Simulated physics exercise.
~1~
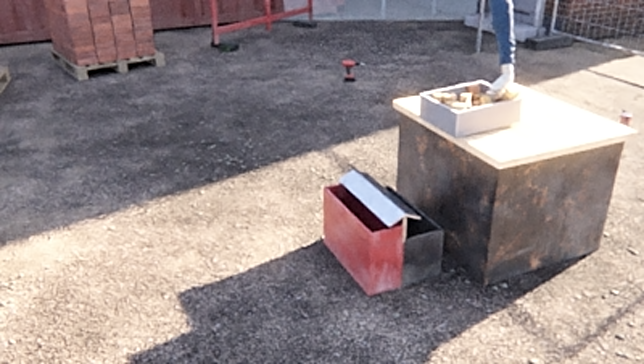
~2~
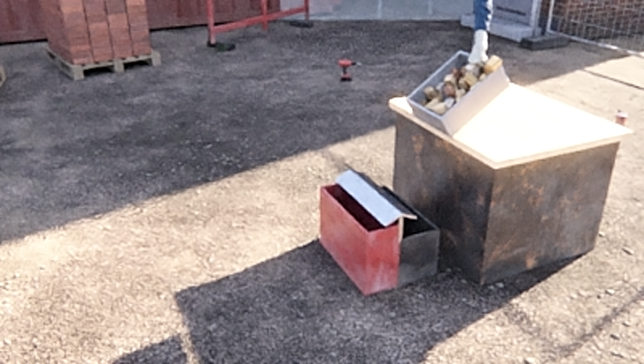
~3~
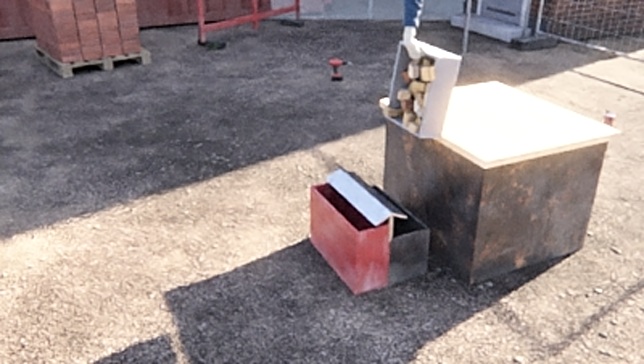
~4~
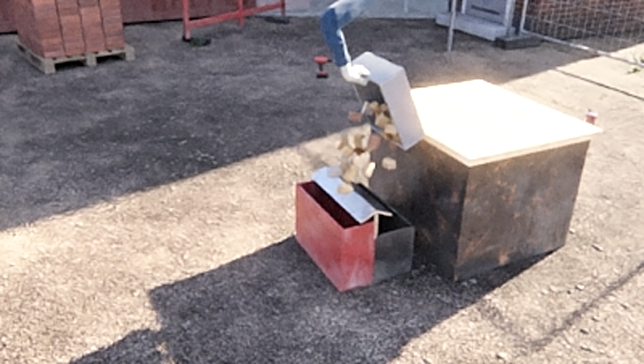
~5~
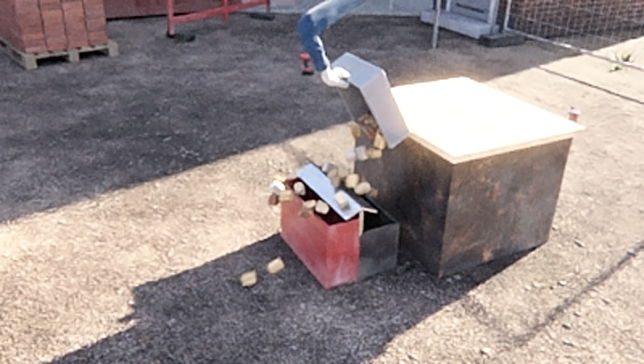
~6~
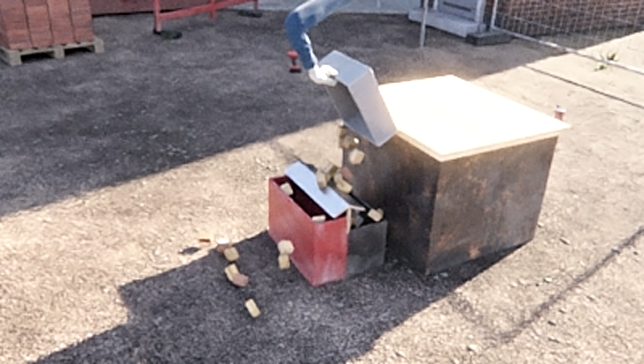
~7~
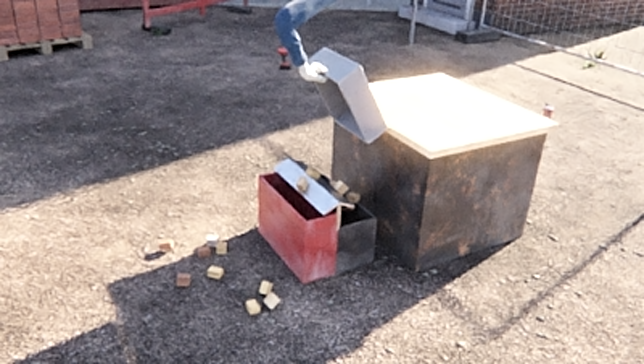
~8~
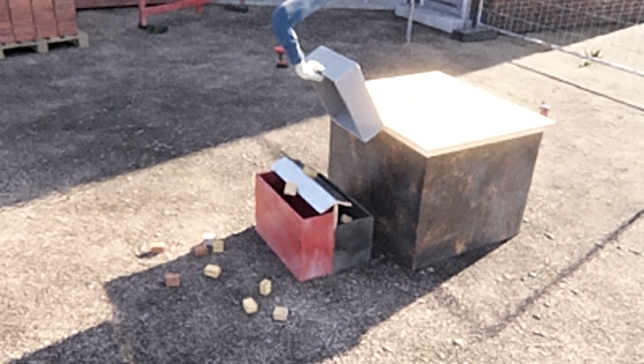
A gloved hand tips wooden blocks from a grey box into two tubs, spilling several beyond.
